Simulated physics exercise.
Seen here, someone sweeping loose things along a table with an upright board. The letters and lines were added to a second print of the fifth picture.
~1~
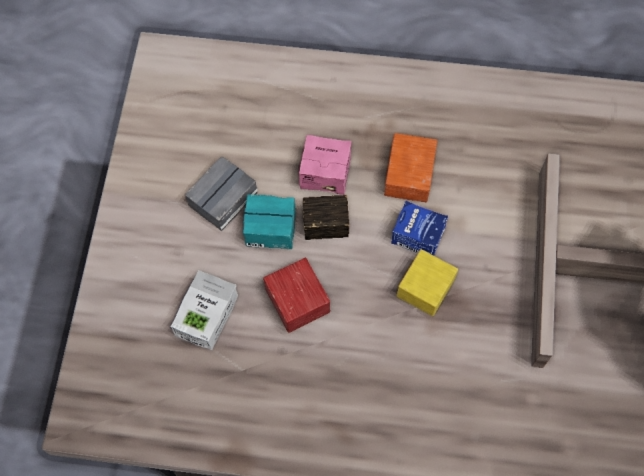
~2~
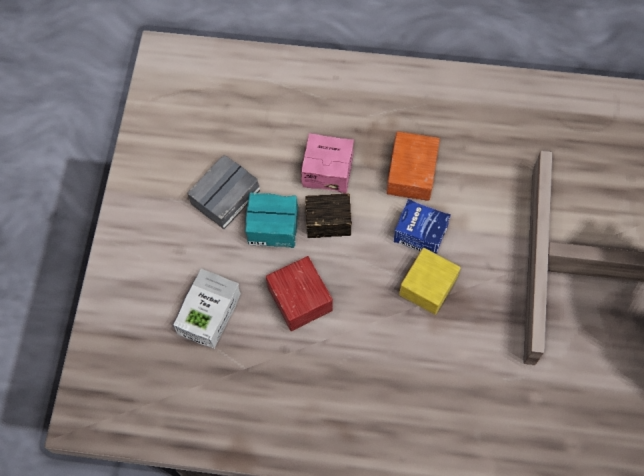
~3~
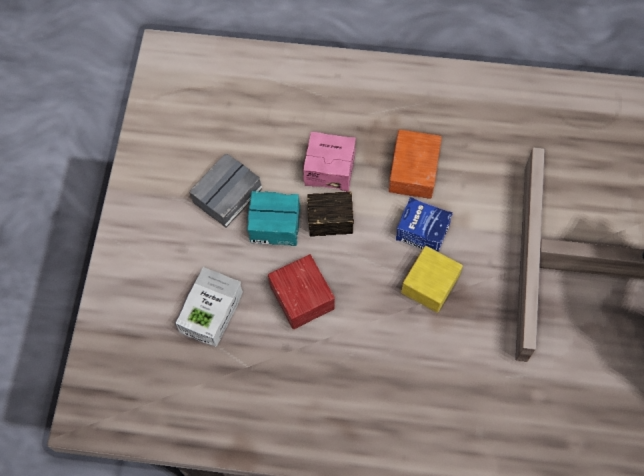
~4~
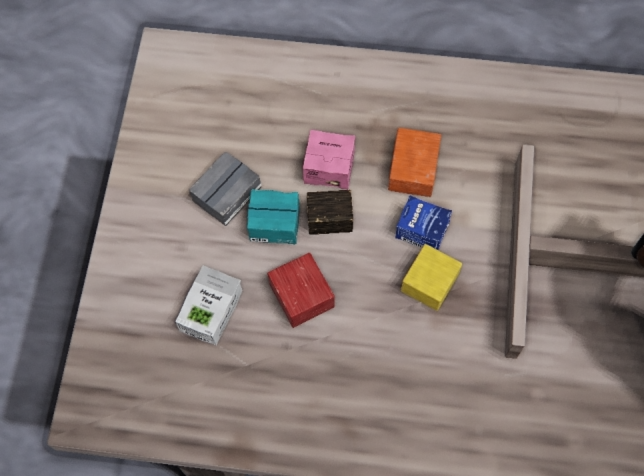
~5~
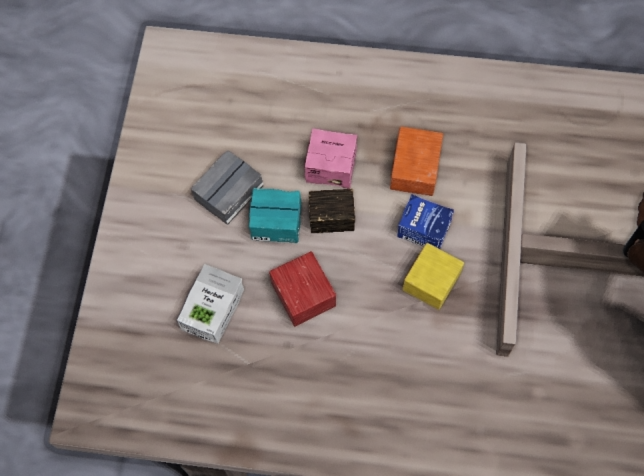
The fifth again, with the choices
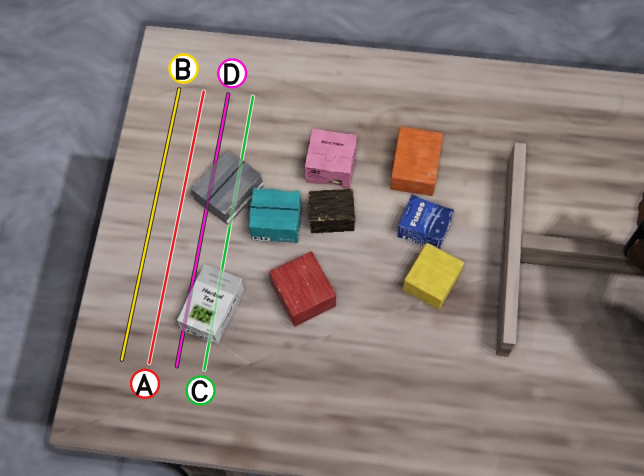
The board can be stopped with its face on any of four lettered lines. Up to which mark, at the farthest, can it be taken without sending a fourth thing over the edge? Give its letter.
It should halt at A.
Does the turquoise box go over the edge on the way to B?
By then, yes.
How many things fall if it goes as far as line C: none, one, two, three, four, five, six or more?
In all, none.
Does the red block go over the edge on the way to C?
No.
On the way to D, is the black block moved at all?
Yes.
On the marked copy, A at (178, 219); B at (152, 217); C at (230, 225); D at (204, 222).
Taking A. A third of the way, board (392, 225); orange block (371, 156); pink packet (326, 158).
Two thirds of the way, board (269, 212); grey box (158, 159); turquoise box (154, 203).
When it is over, board (177, 202); turquoise box over the edge; grey box over the edge; two fallen.
As for the rest, B drops five; C is within the limit but short; D is within the limit but short.
